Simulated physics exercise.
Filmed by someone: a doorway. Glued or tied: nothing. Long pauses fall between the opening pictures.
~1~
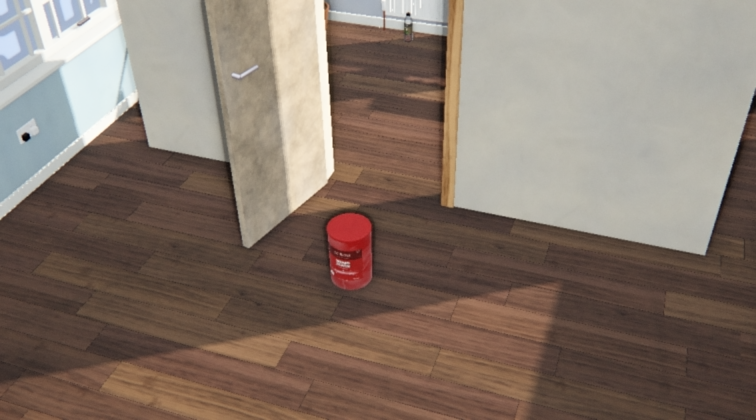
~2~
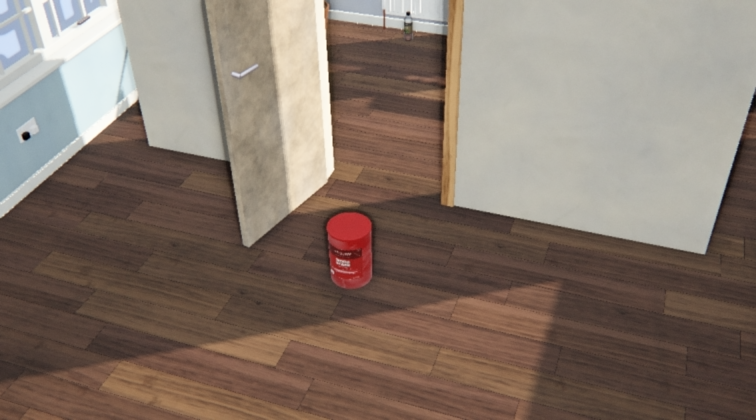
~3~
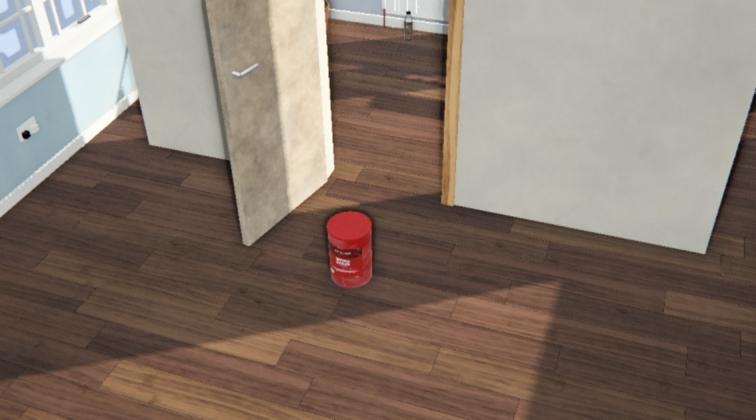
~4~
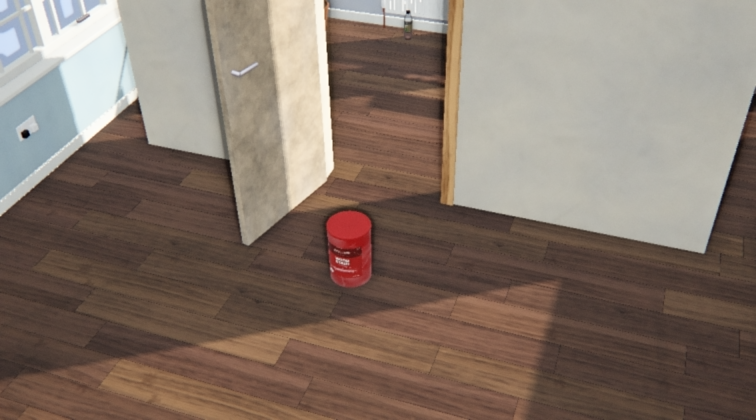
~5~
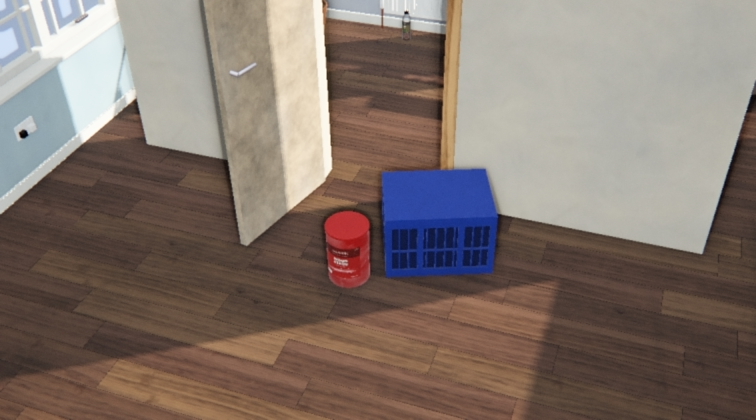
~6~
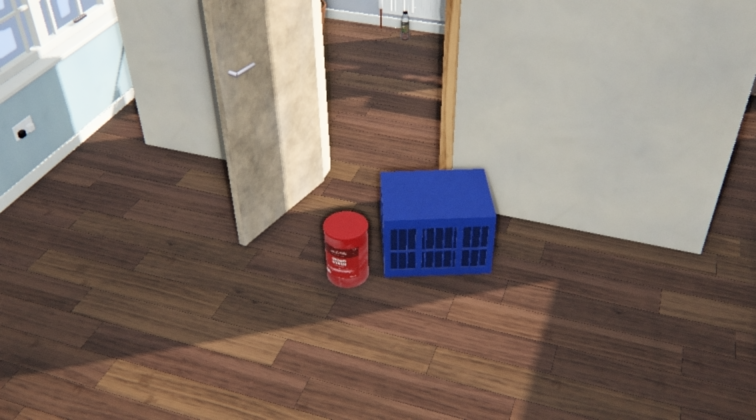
A blue chest suddenly appears beside the still red pail near the wide open door.
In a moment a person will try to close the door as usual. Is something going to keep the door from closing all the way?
Yes, it gets held up.
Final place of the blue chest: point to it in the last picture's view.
The object finishes roughly at pixel (446, 221).
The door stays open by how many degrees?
Open angle: About 35°.
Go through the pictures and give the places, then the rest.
In the first picture, door wide open and still; red pail (350, 252).
In the second picture, door wide open and still; red pail (350, 251).
In the third picture, door wide open and still; red pail (351, 250).
In the fourth picture, door wide open and still; red pail (350, 250).
In the fifth picture, door wide open and still; red pail (348, 250).
In the sixth picture, door wide open and still; blue chest (435, 222); red pail (347, 250).
Then, 0.60 s past the last view, door 89° open.
Then, 1.10 s past the last view, door 59° open.
Then, 1.40 s past the last view, door 40° open; blue chest displaced a little near (439, 222).
Finally, door 36° open; both still in place. Final places as the last picture's camera would see them, blue chest near (446, 221).
